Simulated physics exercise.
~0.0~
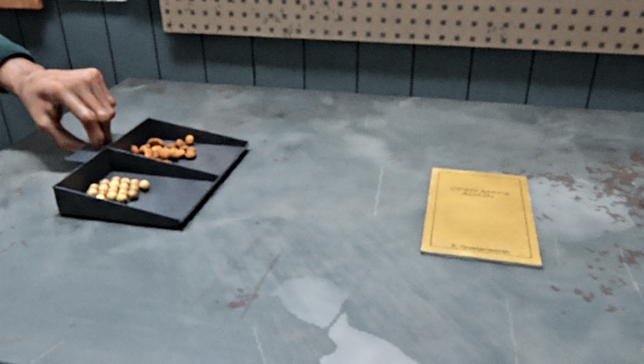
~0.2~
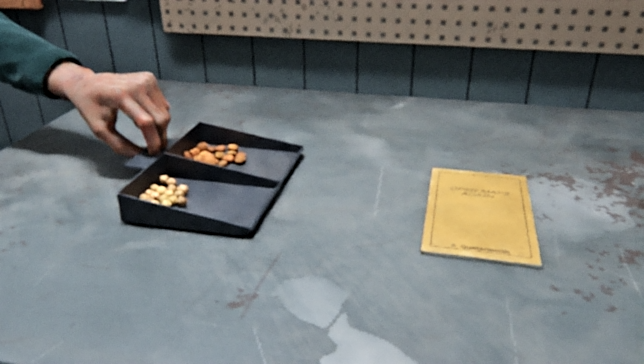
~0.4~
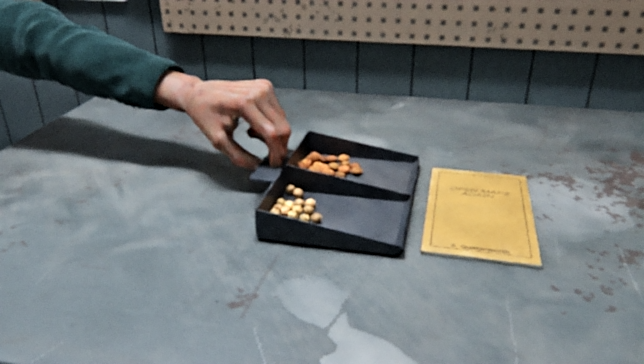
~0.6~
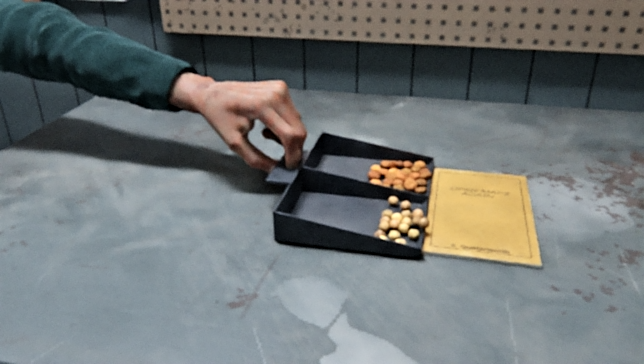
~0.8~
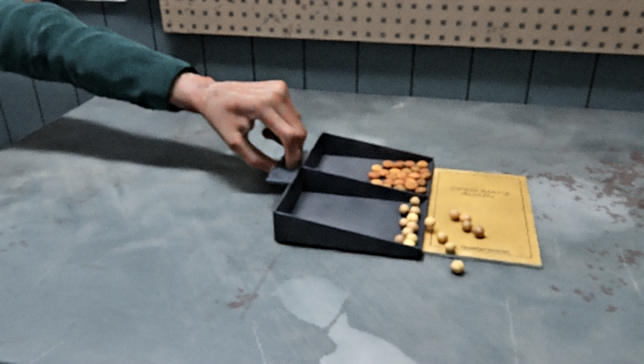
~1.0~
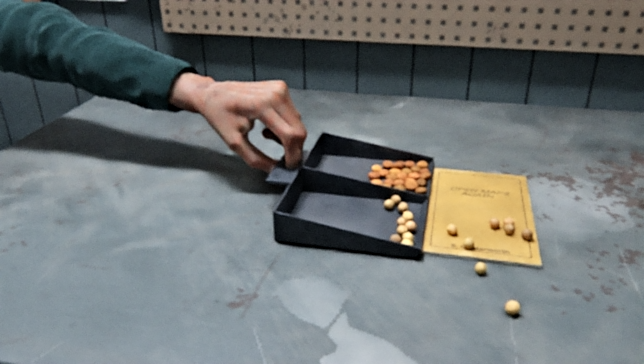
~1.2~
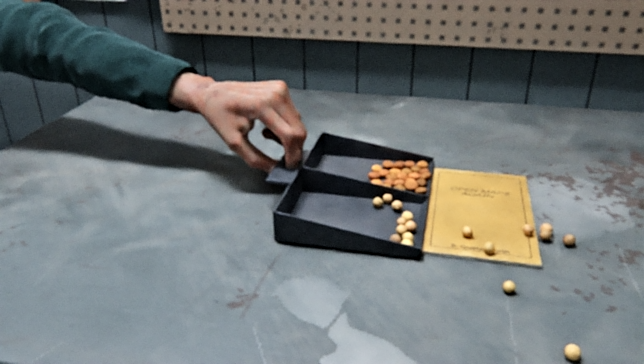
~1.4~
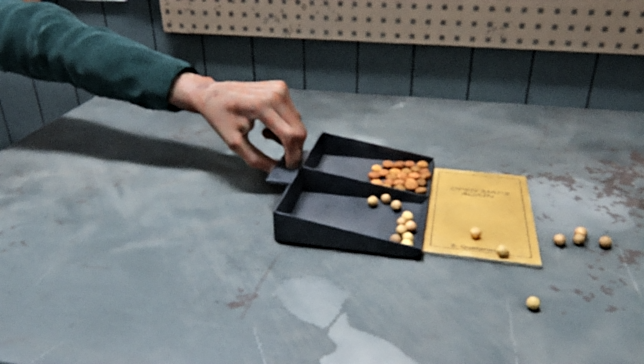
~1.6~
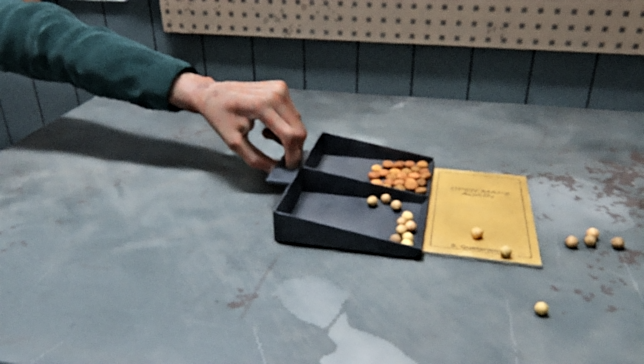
The clip opens with a hand in a dark green sleeve holding the back of a black two-part tray on a worn grey counter, with pale round balls in the front section and flatter orange-brown pieces in the back. The hand slides the tray right towards a thin yellow book. The tray stops at the book, and both lots shift forward to the front rim. Several pale balls spill over it, rolling across the book and onto the counter beyond. At the end, about half the balls are out, while the orange-brown pieces all remain inside.
